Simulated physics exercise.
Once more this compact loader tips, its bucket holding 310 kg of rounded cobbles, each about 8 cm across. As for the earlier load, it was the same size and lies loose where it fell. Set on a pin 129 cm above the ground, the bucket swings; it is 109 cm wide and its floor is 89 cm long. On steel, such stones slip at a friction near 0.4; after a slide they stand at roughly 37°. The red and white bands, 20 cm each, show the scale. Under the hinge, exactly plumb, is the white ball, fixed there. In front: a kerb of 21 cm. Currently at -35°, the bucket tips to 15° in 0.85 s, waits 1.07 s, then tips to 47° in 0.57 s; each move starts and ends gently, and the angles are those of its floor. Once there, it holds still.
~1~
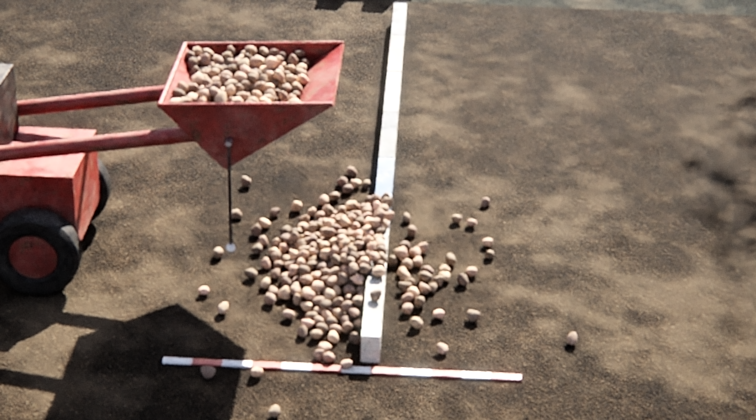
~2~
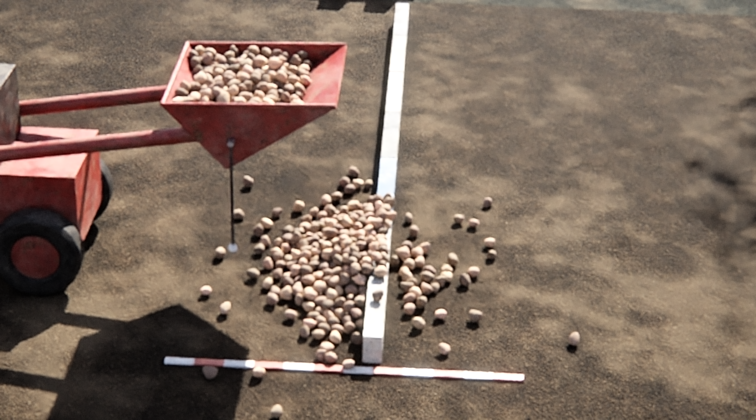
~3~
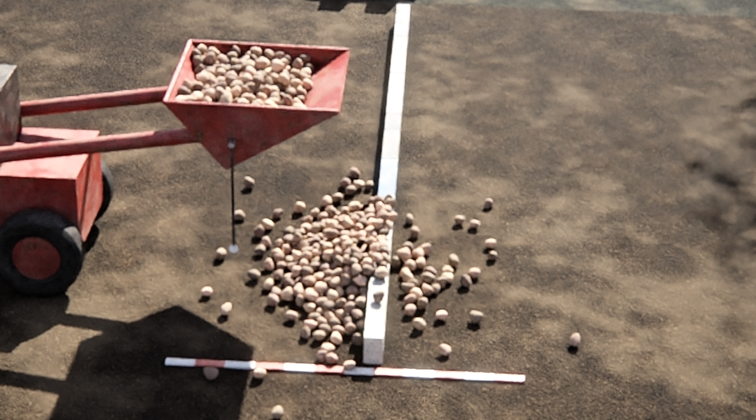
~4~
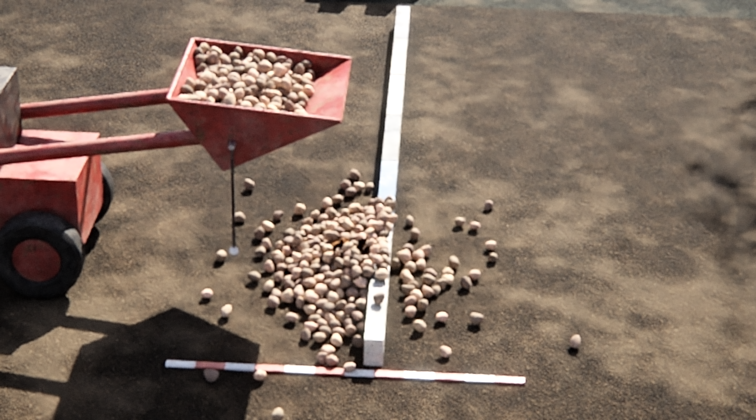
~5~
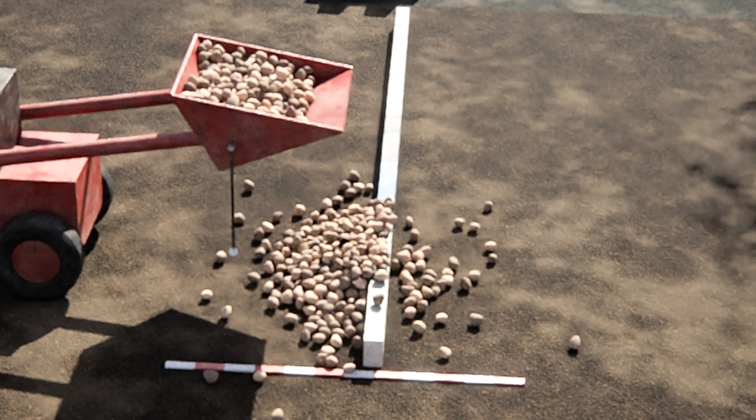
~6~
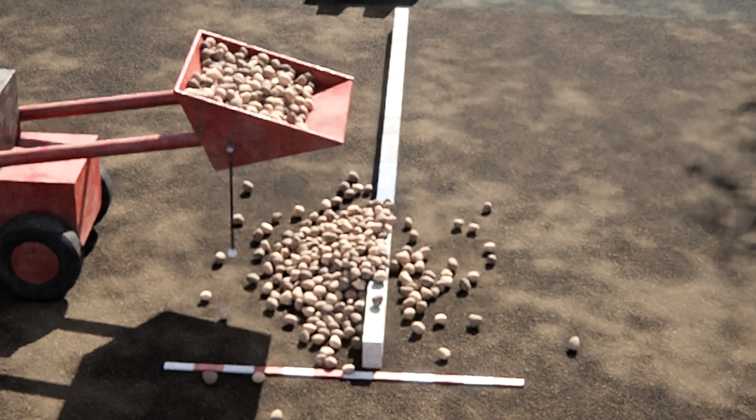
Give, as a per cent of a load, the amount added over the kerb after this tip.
Close to 29 parts in a hundred.
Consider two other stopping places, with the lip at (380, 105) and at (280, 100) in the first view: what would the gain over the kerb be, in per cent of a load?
Close to 80 per cent, followed by close to 0 per cent.
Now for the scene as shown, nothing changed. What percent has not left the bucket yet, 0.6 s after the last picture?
Near 100 per cent of the load is held.
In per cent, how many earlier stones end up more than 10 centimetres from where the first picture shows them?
Roughly 10 per cent of them.
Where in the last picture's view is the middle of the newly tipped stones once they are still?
The middle lies near (345, 260) in the last picture.
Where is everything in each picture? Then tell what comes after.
In the first frame, lip at (333, 105), floor tilted -35°, highest stones at (259, 66). The earlier load is highest near (370, 231), 28 cm above ground level, 90 % on this side of the kerb, 10 % over the kerb.
In the second frame, the bucket is at -34°, its lip at (336, 107); the top of the load is at (251, 63).
In the third frame, lip at (338, 112), floor tilted -31°, highest stones at (244, 63).
In the fourth frame, lip at (341, 122), floor tilted -27°, highest stones at (225, 58).
In the fifth frame, the bucket is at -22°, its lip at (342, 132); the top of the load is at (216, 58).
In the sixth frame, the bucket is at -16°, its lip at (342, 143); the top of the load is at (213, 55).
Then, 0.3 s after the last picture the floor is at 7°; in per cent of one load, 100 in the bucket, 90 on this side of the kerb, 10 over the kerb; the foremost stones are at (490, 269).
Then, 0.6 s after the last picture the floor is at 15°; in per cent of one load, 100 in the bucket, 90 on this side of the kerb, 10 over the kerb; the foremost stones are at (490, 269).
Then, 2.6 s after the last picture the floor is at 47°; in per cent of one load, 0 in the bucket, 161 on this side of the kerb, 39 over the kerb; the foremost stones are at (544, 280).
Then, 5.2 s after the last picture the floor is at 47°; in per cent of one load, 0 in the bucket, 161 on this side of the kerb, 39 over the kerb; the foremost stones are at (545, 280). Net gain over the kerb, 29.
